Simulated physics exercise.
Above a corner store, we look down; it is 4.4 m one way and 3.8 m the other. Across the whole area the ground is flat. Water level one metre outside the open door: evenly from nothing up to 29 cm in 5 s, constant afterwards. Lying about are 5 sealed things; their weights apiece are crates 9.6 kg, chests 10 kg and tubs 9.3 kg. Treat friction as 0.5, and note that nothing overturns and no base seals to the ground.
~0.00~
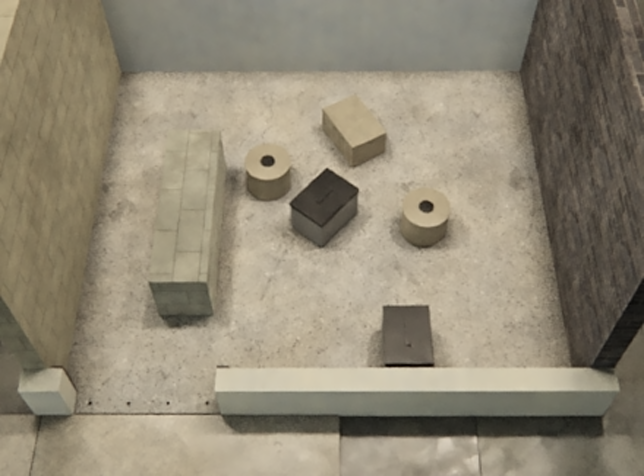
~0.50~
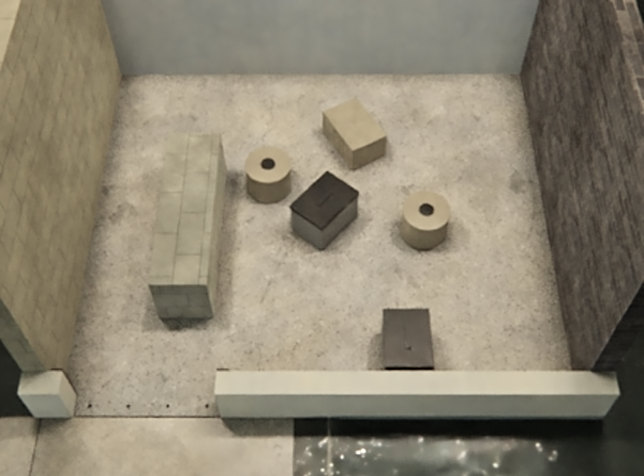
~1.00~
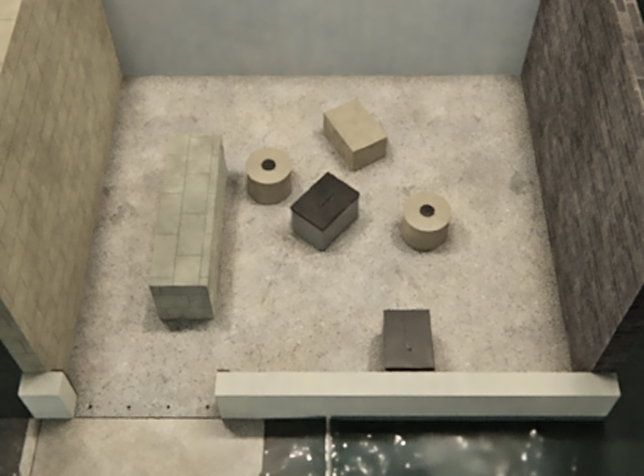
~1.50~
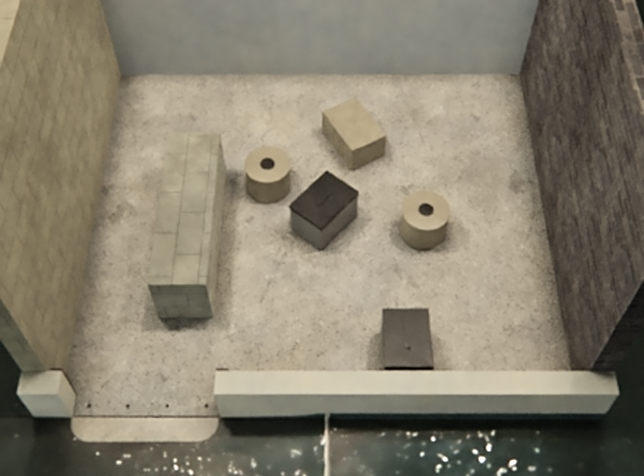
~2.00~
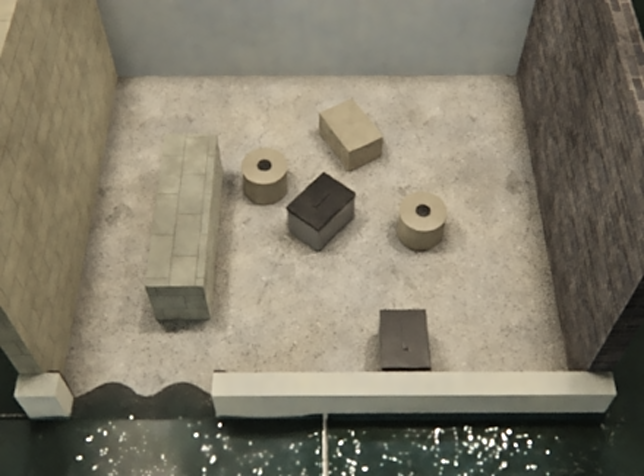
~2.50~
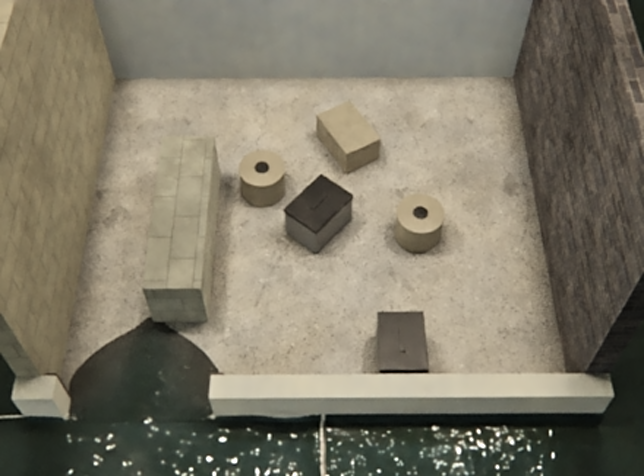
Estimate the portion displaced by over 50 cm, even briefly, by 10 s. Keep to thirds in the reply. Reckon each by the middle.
My answer: Two thirds or more.
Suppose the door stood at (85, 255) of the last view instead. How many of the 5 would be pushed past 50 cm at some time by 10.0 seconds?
Then it comes to 2 of them.
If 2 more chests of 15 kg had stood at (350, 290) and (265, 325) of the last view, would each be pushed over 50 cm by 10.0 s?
In that order: Beyond the mark, beyond the mark.
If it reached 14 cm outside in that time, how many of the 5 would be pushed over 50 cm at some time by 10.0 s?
Under that setup the answer is 0.
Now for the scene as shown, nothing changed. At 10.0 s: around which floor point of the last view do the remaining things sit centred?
I'd put it close to (431, 221) in the last view.
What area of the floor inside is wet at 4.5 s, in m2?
Wet area: Approx. 5.5 m2.
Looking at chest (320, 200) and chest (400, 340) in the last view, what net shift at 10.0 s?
In turn: 120 cm, 120 cm.
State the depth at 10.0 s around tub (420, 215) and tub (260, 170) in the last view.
Roughly 18 and 5 cm.
After 3.5 s 0 of 5 are over 50 cm from their spots; 0 afloat.
After 4.5 s 0 of 5 are over 50 cm from their spots; 0 afloat.
After 7.0 s 0 of 5 are over 50 cm from their spots; 1 afloat.
After 10.0 s 4 of 5 are over 50 cm from their spots, and 4 have been at some point; 4 afloat.
